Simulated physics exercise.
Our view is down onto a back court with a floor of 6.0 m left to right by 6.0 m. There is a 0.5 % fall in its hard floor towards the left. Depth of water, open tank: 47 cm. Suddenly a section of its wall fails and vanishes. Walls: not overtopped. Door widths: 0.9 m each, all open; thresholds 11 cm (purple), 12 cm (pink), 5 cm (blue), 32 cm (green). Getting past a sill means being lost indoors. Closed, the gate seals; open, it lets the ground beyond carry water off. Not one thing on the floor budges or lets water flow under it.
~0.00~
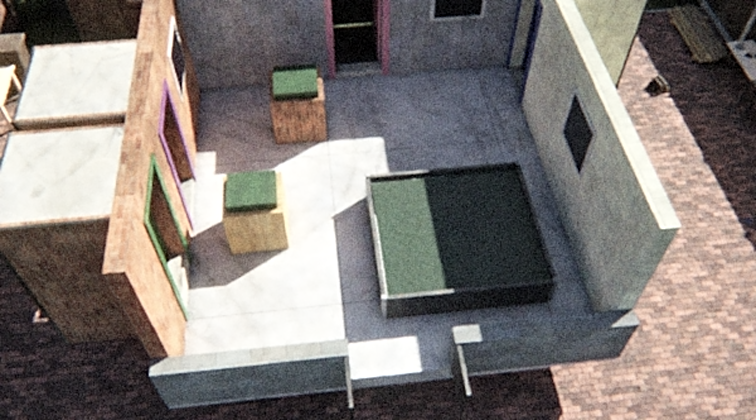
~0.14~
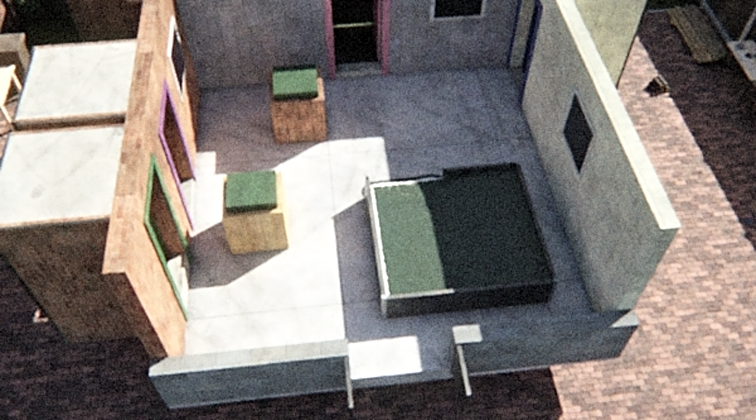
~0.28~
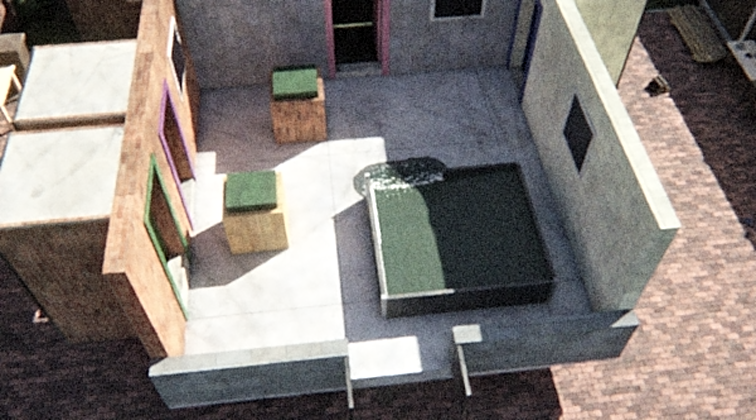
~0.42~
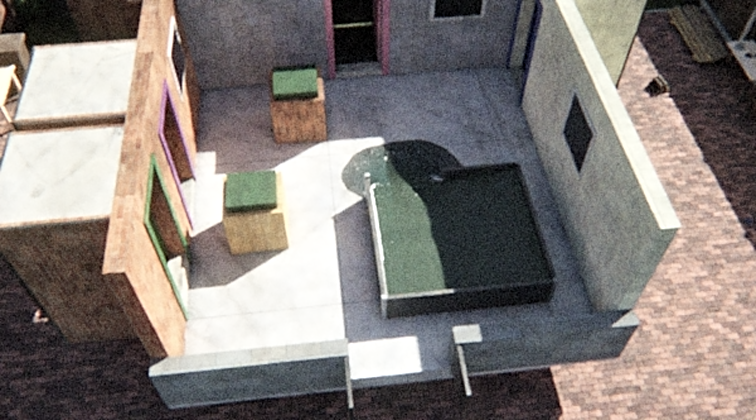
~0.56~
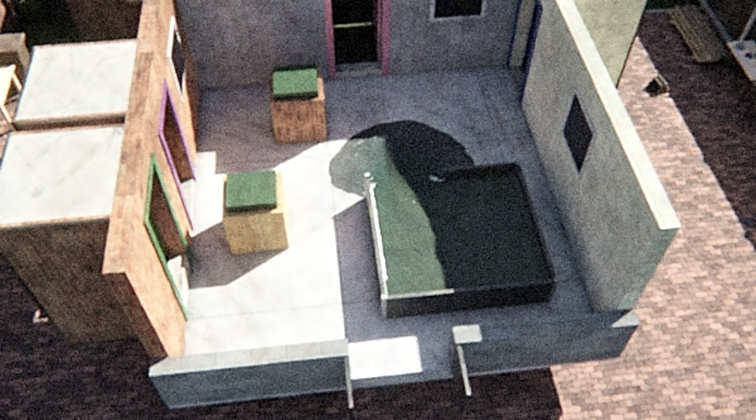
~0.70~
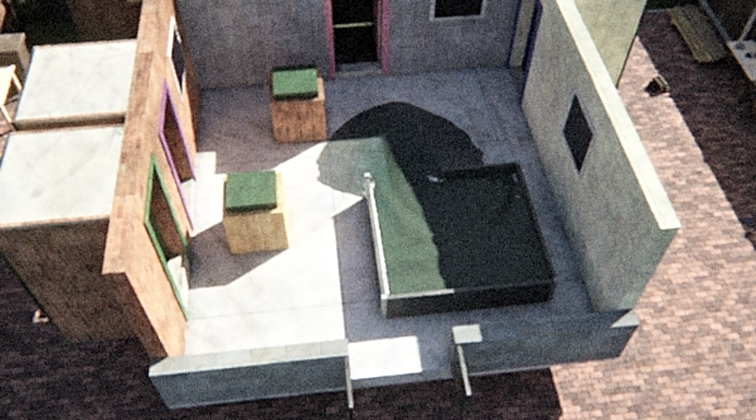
Dark green water burst out through the far side of a full, low square tank in a walled courtyard, then spread in a widening rounded pool across the pale floor, while two green-topped blocks stayed put.
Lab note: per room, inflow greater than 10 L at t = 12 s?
In order: The purple door undershoots the limit. The pink door overshoots the limit. The blue door overshoots the limit. The green door undershoots the limit.
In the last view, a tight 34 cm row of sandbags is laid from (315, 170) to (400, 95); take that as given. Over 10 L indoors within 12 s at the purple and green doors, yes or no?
So the purple door comes out low enough while the green door comes out low enough.
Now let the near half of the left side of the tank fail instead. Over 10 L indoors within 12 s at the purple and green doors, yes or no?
Well, against that limit, at purple it's within bounds, and at green it's within bounds.
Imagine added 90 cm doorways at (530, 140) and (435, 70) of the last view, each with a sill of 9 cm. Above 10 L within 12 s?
Per doorway, in order: Insufficient / sufficient.
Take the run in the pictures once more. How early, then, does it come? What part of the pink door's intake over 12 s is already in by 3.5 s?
That works out near 80%.
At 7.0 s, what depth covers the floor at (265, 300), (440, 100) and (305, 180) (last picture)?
About 1, 9 and 3 cm.
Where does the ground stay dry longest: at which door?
Green.
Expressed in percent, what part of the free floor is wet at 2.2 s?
Close to 35 in a hundred parts are wet.
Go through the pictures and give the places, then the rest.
In the first picture, the open tank at (455, 228) is whole and still, 47 cm deep.
In the second picture, water pours out on the open tank's far side and has run 0.7 m, to a hidden place; typically 8 cm deep outside, 47 cm at the open tank's back.
In the third picture, water pours out on the open tank's far side and has run 0.9 m, to (430, 161); typically 8 cm deep outside, 47 cm at the open tank's back.
In the fourth picture, water pours out on the open tank's far side and has run 1.2 m, to (423, 144); typically 7 cm deep outside, 47 cm at the open tank's back.
In the fifth picture, the front is at (402, 124), 1.7 m from the gap on the open tank's far side; 2.7 m2 of floor is under water; 47 cm left at the back of the open tank.
In the sixth picture, the front is at (398, 105), 2.2 m from the gap on the open tank's far side; 3.7 m2 of floor is under water; 47 cm left at the back of the open tank.
After 1.4 s water covers 25 % of the floor and is deepest (28 cm) near (389, 189); purple door not reached, pink door 20 cm at the sill, 2 L in, blue door not reached, green door not reached.
After 2.2 s water covers 35 % of the floor and is deepest (31 cm) near (334, 84); purple door not reached, pink door 27 cm at the sill, 32 L in, blue door not reached, green door not reached.
After 3.5 s water covers 50 % of the floor and is deepest (23 cm) near (334, 84); purple door 8 cm at the sill, 0 L in, pink door 21 cm at the sill, 114 L in, blue door 15 cm at the sill, 35 L in, green door not reached.
After 7.0 s water covers 75 % of the floor and is deepest (14 cm) near (200, 102); purple door 9 cm at the sill, 0 L in, pink door 12 cm at the sill, 145 L in, blue door 12 cm at the sill, 178 L in, green door 5 cm at the sill, 0 L in.
After 12.0 s water covers 95 % of the floor and is deepest (11 cm) near (200, 102); purple door 7 cm at the sill, 0 L in, pink door 9 cm at the sill, 146 L in, blue door 8 cm at the sill, 241 L in, green door 5 cm at the sill, 0 L in.
